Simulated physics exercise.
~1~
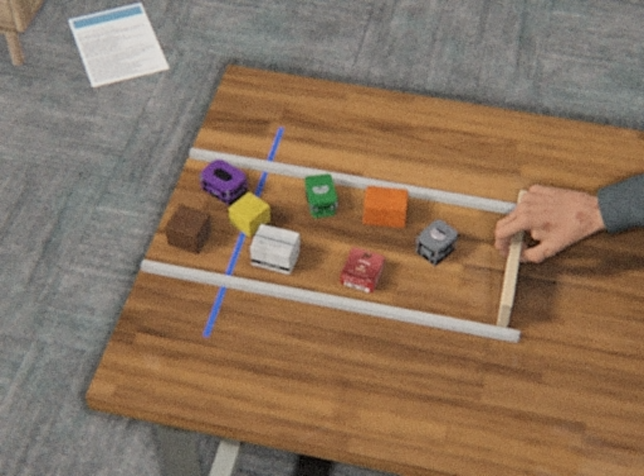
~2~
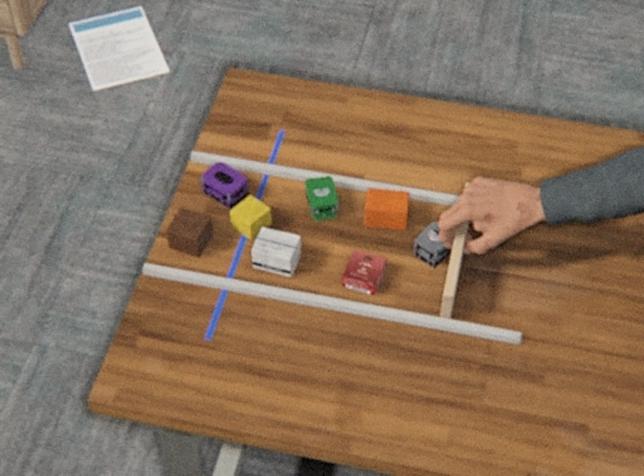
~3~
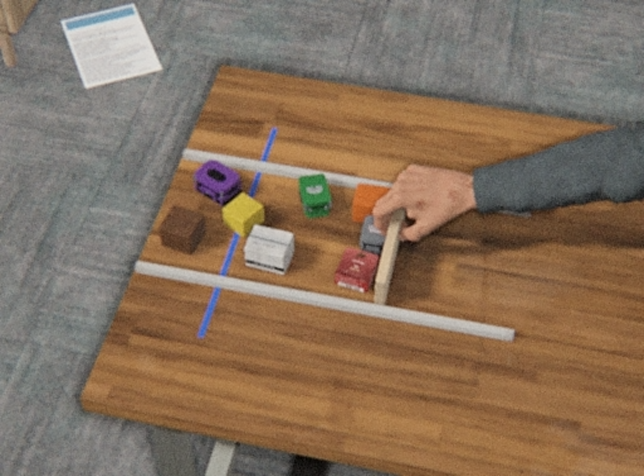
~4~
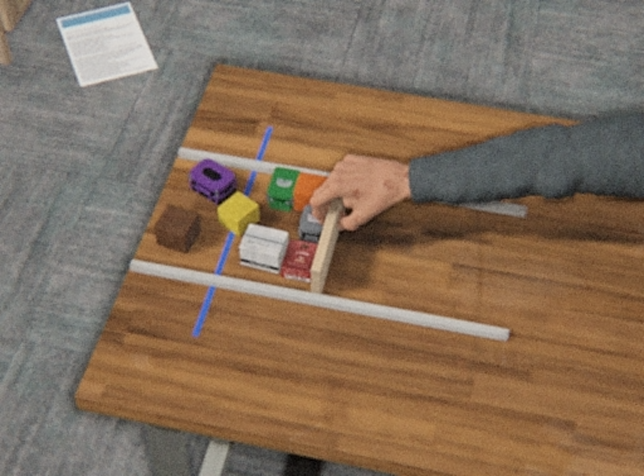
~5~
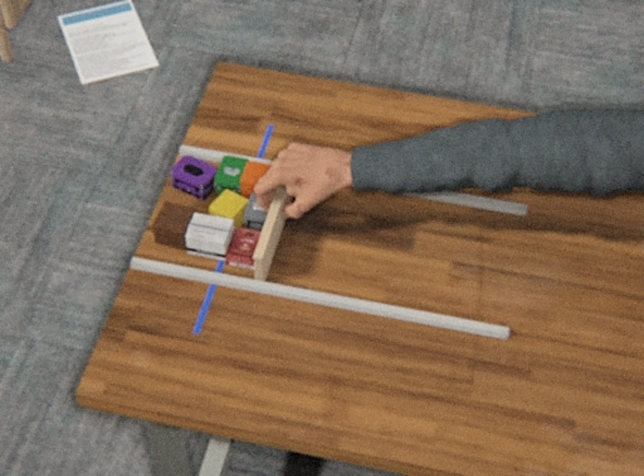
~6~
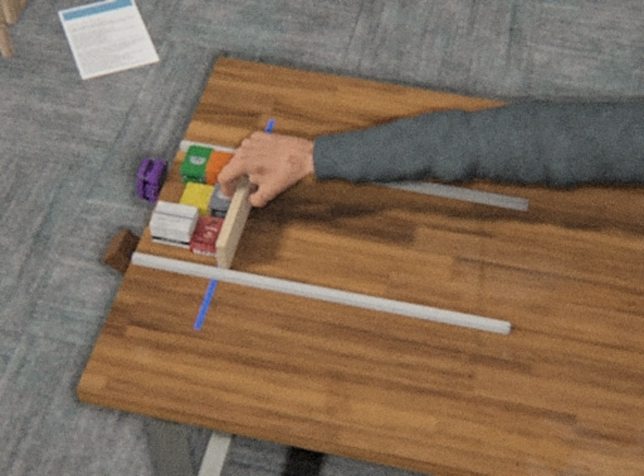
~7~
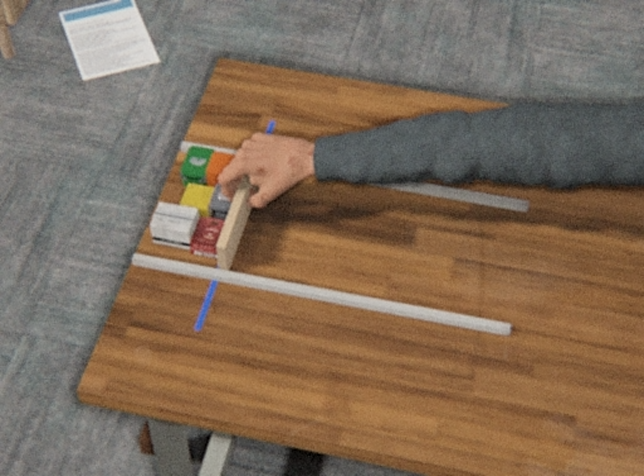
A hand slid an upright wooden board left between two pale rails, bunching small colored blocks together and pushing them past a blue line until the purple and brown ones dropped off the table's edge, while the rest stayed on.
